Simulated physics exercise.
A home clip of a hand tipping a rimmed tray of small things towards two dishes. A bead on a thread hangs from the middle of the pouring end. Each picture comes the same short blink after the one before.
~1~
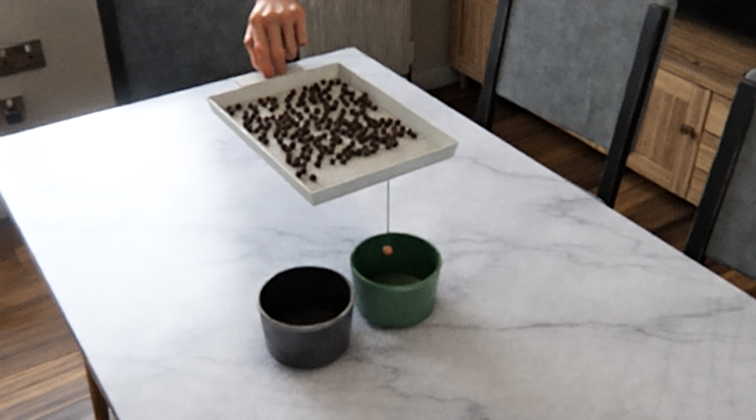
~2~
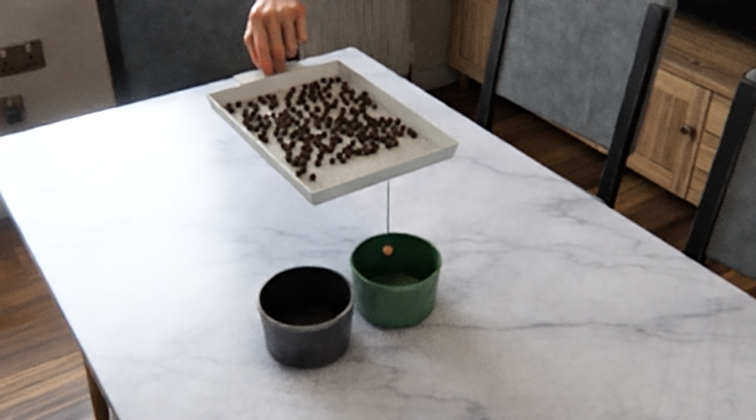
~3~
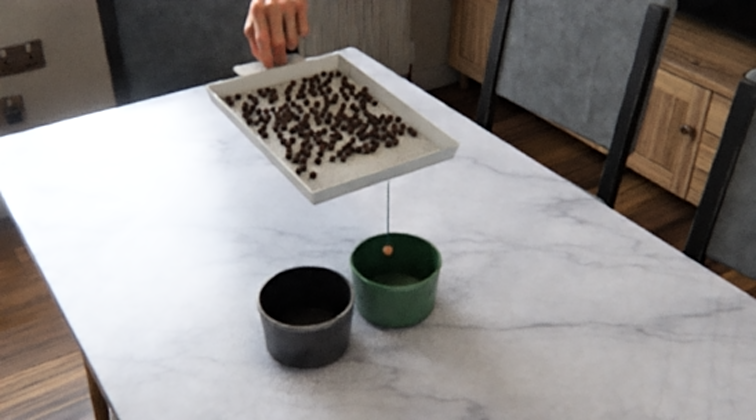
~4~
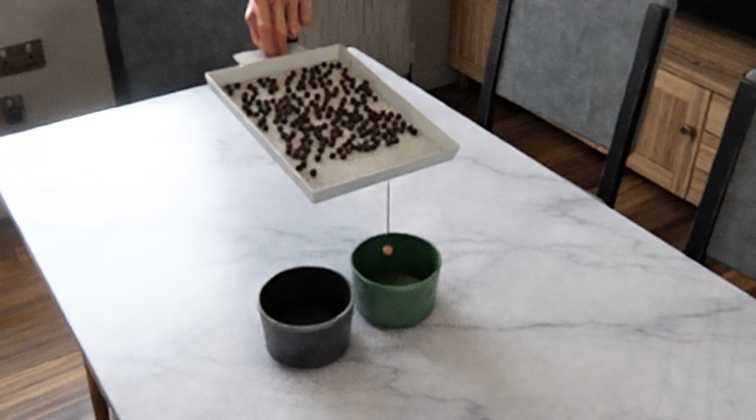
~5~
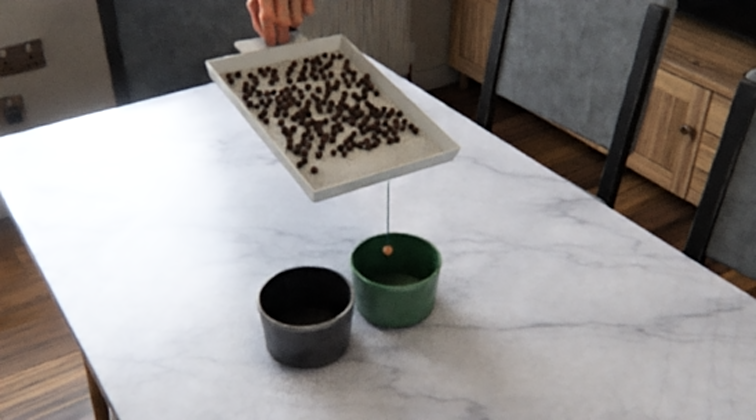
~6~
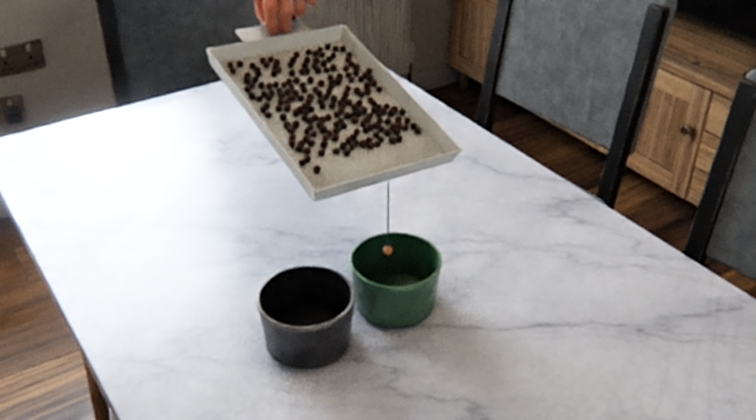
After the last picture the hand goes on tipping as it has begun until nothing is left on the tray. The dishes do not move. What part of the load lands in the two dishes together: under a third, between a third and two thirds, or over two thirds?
In the dishes lies less than a third of it.
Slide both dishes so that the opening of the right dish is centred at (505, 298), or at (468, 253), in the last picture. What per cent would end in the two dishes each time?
Roughly 10 per cent, and 90 per cent.
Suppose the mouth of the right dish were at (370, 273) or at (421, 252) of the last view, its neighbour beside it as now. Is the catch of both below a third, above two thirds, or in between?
One: Less than a third. Two: In the middle band.
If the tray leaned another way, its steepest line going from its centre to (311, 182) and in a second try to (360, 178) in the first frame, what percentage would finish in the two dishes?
Roughly 100 per cent, and 40 per cent.
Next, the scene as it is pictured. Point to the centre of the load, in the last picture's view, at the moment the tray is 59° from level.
Near (413, 151).
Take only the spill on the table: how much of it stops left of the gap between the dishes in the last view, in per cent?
Close to 0 per cent.
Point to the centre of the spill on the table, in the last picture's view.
Close to (498, 314).
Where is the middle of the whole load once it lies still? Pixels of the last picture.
At about (469, 307).
Soon, tray tipped steeply; nearly all on the tray; a stray few outside both; a stray few in the air.
A while on, tray tipped right over; about a third on the tray; a small part in the right dish; a small part outside both; about a third in the air.
Towards the end, tray tipped past a quarter turn; about a quarter in the right dish; most outside both.
Finally, tray tipped past a quarter turn; a stray few in the left dish; about a quarter in the right dish; most outside both.
